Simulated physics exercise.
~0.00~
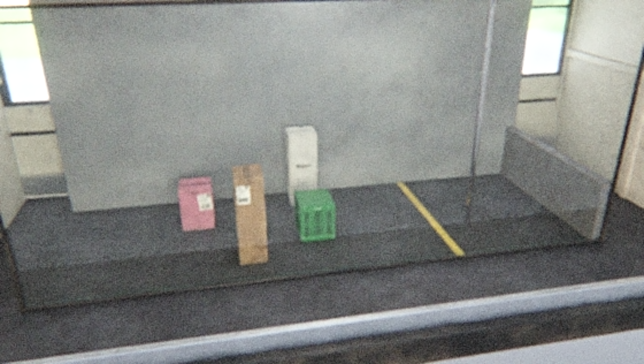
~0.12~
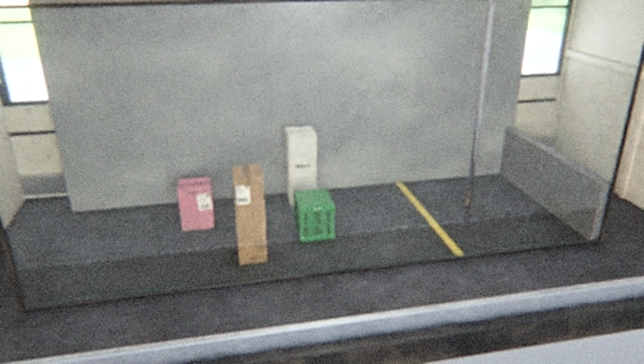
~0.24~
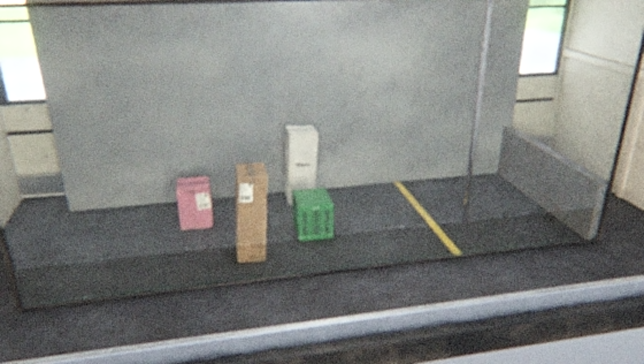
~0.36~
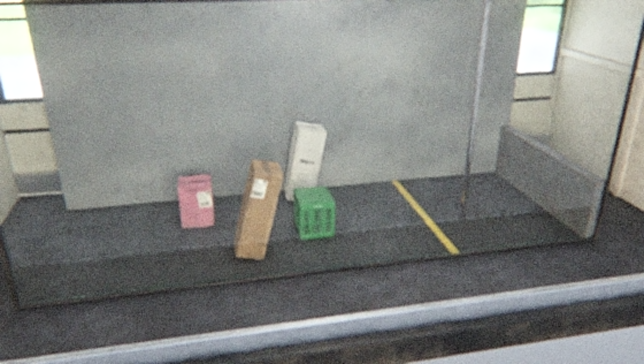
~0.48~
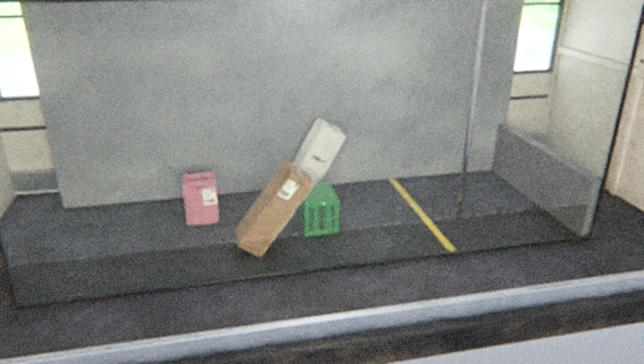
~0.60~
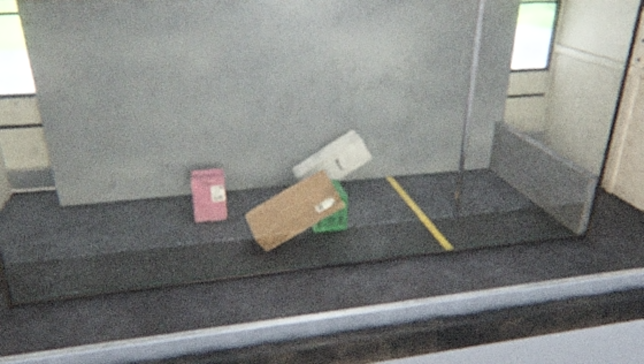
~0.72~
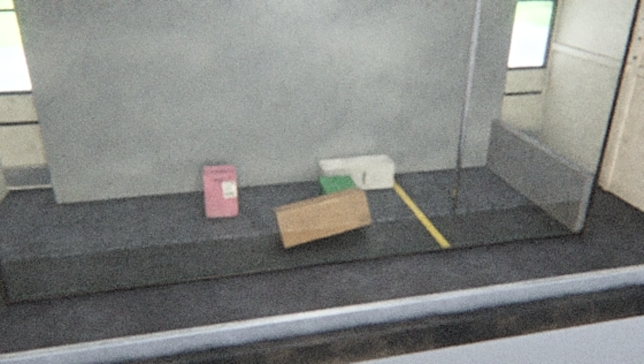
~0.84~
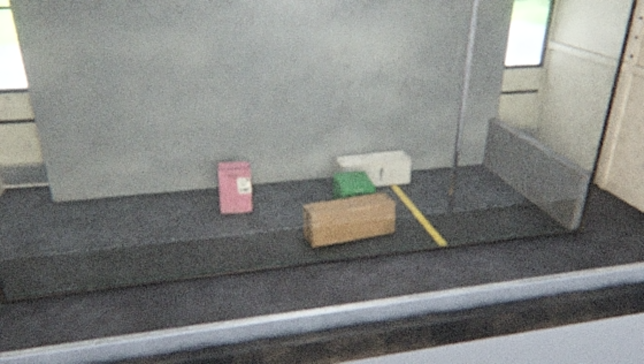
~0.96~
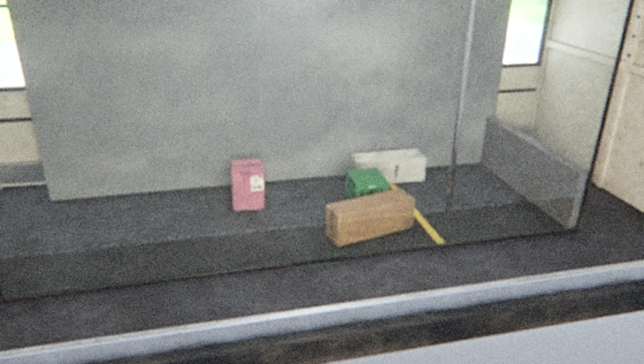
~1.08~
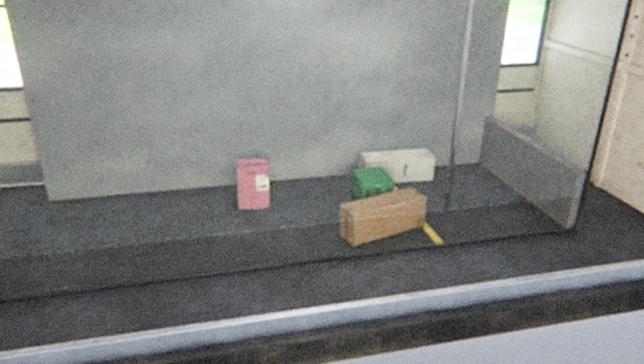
Two tall boxes topple right and slide, the white one crossing the yellow line.
